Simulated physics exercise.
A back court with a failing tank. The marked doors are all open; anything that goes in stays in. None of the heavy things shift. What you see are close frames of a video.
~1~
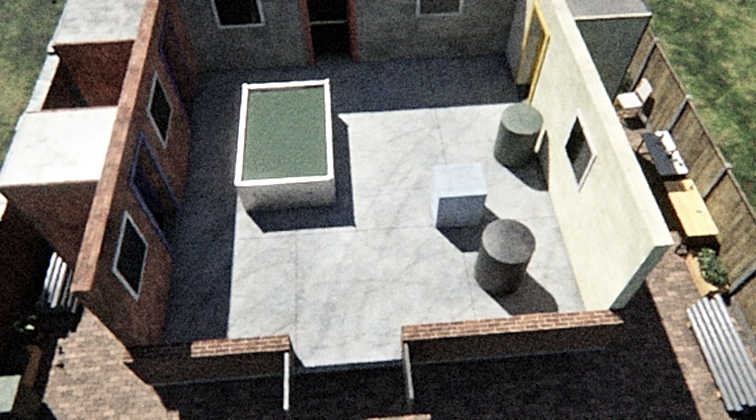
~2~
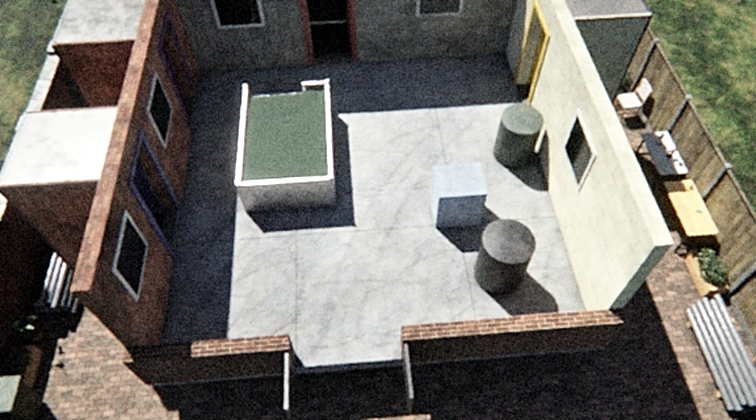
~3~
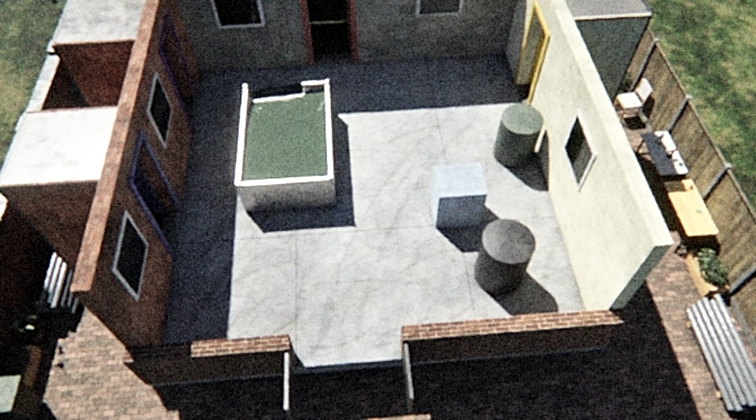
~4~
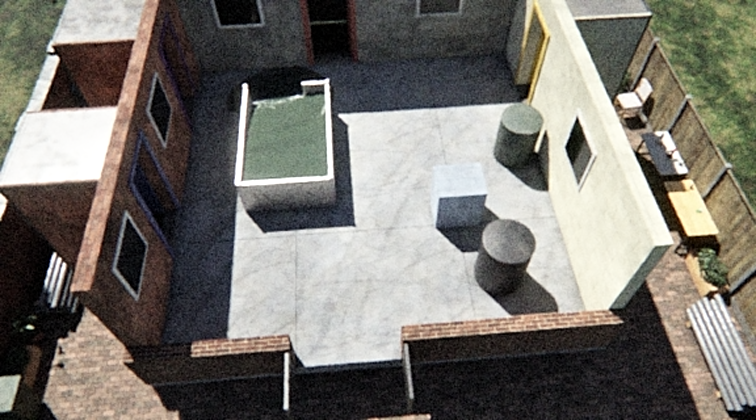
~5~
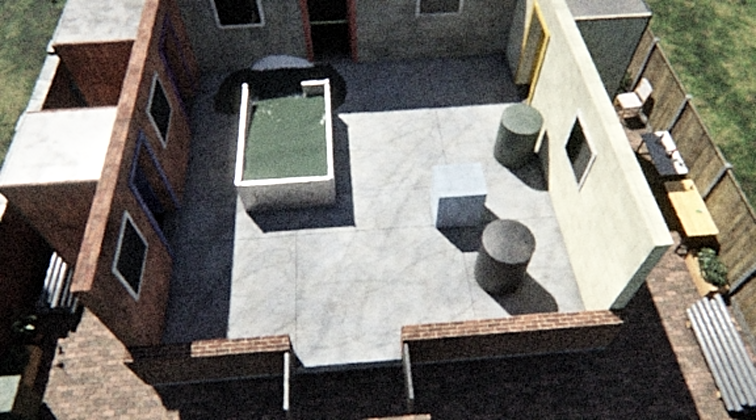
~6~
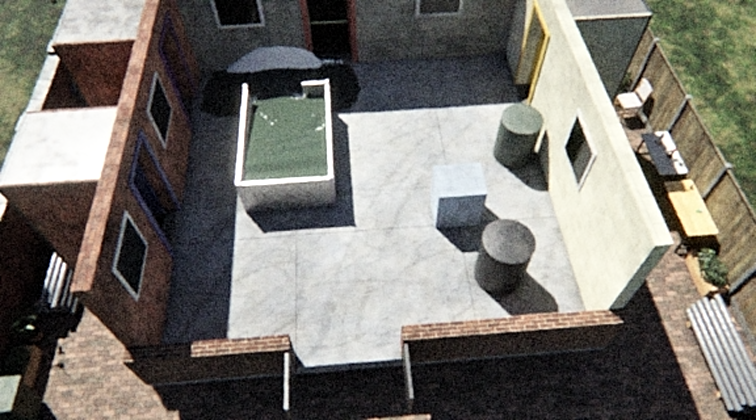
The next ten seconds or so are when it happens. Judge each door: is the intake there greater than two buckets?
In order: Blue door: Within two buckets, red door: Exceeds two buckets, yellow door: Exceeds two buckets, purple door: Exceeds two buckets.
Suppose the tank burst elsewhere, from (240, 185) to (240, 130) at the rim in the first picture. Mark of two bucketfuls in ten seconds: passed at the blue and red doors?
I think the blue door crosses the limit and the red door remains below the limit.
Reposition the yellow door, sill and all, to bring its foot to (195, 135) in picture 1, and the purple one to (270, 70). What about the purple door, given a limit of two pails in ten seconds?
So then the purple door tops it.
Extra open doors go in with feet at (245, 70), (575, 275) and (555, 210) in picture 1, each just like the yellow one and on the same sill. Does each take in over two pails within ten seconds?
Crosses the line; stays below the line; stays below the line.
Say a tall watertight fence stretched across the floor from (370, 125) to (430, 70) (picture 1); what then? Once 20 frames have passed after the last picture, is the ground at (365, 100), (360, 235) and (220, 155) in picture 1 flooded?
Results in sequence: Swamped / bone-dry / swamped.
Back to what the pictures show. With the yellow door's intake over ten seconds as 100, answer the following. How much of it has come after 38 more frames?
Close to 60 out of every hundred.
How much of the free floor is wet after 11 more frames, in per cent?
It comes to 25 per cent.
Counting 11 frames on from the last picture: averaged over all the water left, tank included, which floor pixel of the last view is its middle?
The water's centre sits above (286, 119).
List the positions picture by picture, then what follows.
Still water in the water tank at (286, 132), in the first frame.
Water pours out on the water tank's far side and has run to a hidden place, in the second frame.
The front is at a hidden place, out from the gap on the water tank's far side, in the third frame.
The front is at (295, 69), out from the gap on the water tank's far side, in the fourth frame.
Water pours out on the water tank's far side and has run to (324, 65), in the fifth frame.
The front is at (345, 64), out from the gap on the water tank's far side, in the sixth frame.
A moment on, water covers 10 % of the floor; the blue door not reached, the red door under two buckets in, the yellow door not reached, the purple door wet at the sill, nothing in.
Next, water covers 25 % of the floor; the blue door not reached, the red door over two buckets in, the yellow door not reached, the purple door under two buckets in.
Then, water covers 50 % of the floor; the blue door wet at the sill, nothing in, the red door far over two buckets in, the yellow door under two buckets in, the purple door over two buckets in.
Later, water covers 70 % of the floor; the blue door wet at the sill, nothing in, the red door far over two buckets in, the yellow door far over two buckets in, the purple door far over two buckets in.
In the end, water covers 95 % of the floor; the blue door wet at the sill, nothing in, the red door far over two buckets in, the yellow door far over two buckets in, the purple door far over two buckets in.
